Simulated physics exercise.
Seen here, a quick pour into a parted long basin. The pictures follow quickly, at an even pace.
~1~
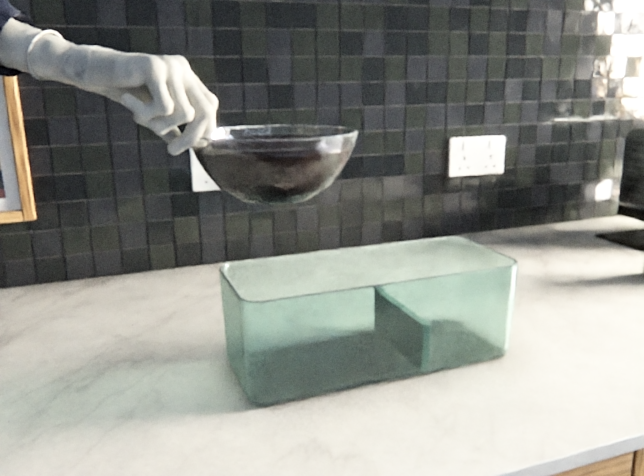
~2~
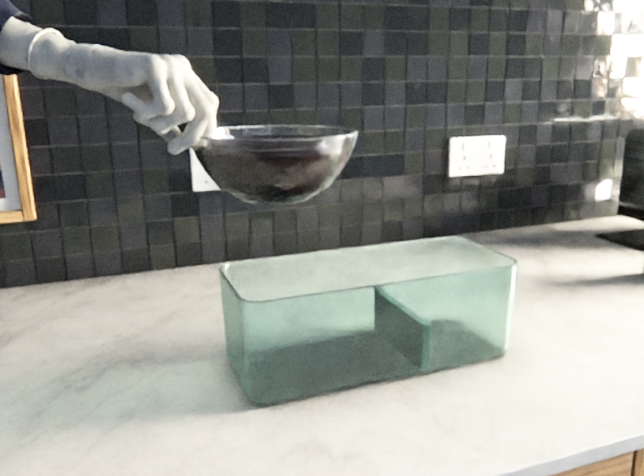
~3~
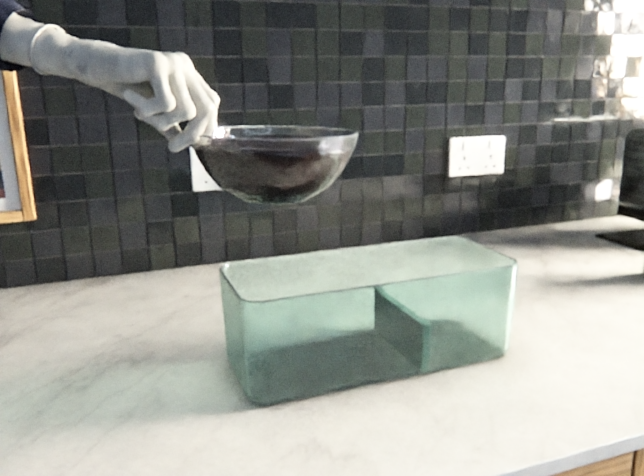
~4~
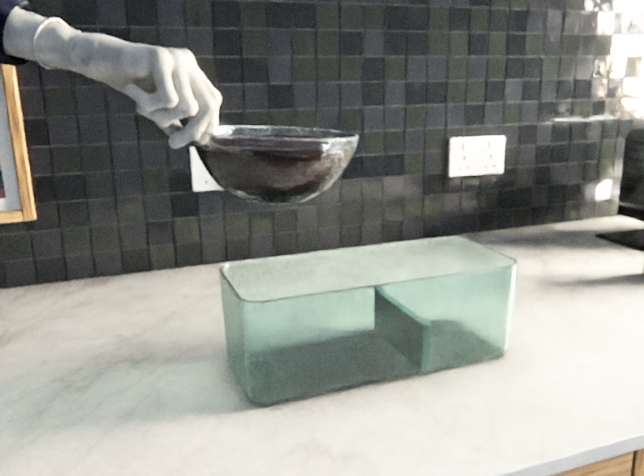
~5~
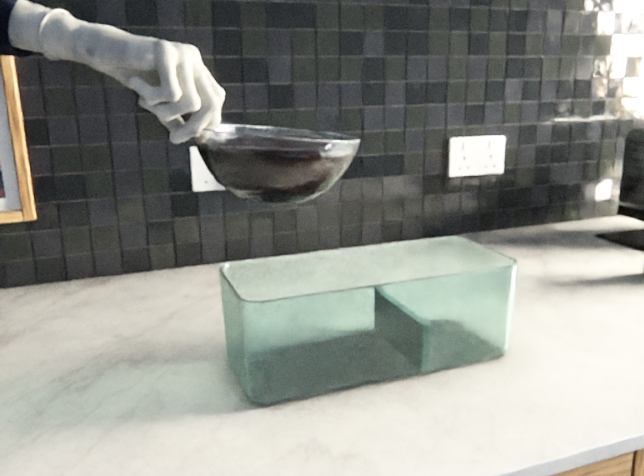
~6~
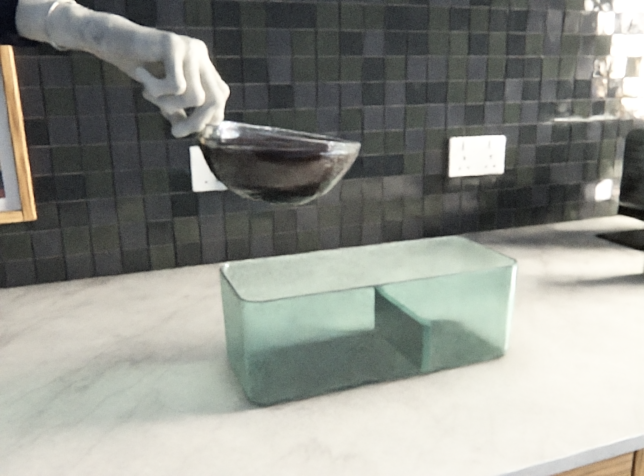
To begin with, a hand at the left holds a clear glass bowl of dark liquid level above a greenish, see-through long basin with a dividing wall inside. The hand then gradually tilts the bowl slightly down to the right, while the basin stays still on the pale counter.
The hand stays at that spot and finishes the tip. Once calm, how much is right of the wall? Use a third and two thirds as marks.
In the end between a third and two thirds is right of the wall.
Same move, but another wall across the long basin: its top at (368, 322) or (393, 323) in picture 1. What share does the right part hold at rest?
First some 75, then 55 per cent.
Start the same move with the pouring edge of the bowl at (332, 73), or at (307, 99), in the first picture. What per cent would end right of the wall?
Near 40 % and 5 %.
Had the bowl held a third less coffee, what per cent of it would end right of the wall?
Some 15 per cent.
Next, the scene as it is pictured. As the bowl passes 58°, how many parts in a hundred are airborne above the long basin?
It comes to 35 per cent or so.
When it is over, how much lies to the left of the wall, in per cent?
Roughly 50 in a hundred.
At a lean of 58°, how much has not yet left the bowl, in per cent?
Roughly 40 in a hundred.
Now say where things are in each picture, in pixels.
The first picture shows tilt 0°; pouring edge (349, 131); surface from (195, 146) to (344, 139); the long basin's rim runs from (230, 284) to (489, 250); the wall's top is at (400, 307).
The second picture shows tilt 0°; pouring edge (349, 131); surface from (195, 146) to (344, 139).
The third picture shows tilt 2°; pouring edge (350, 133); surface from (196, 145) to (344, 140).
The fourth picture shows tilt 4°; pouring edge (351, 135); surface from (197, 144) to (344, 142).
The fifth picture shows tilt 6°; pouring edge (352, 139); surface from (199, 144) to (346, 143).
The sixth picture shows tilt 10°; pouring edge (353, 144); surface from (202, 144) to (347, 142).
A moment on, the bowl is tipped part way and 42 per cent is still to pour, 7 is left of the wall and 15 right of it.
Next, the bowl is tipped on its side and 2 per cent is still to pour, 47 is left of the wall and 45 right of it.
Then the bowl is tipped on its side and 0 per cent is still to pour, 52 is left of the wall and 45 right of it.
Later the bowl is tipped on its side and 0 per cent is still to pour, 52 is left of the wall and 45 right of it.
At rest 52 per cent lies left of the wall, 46 right of it and 3 outside.
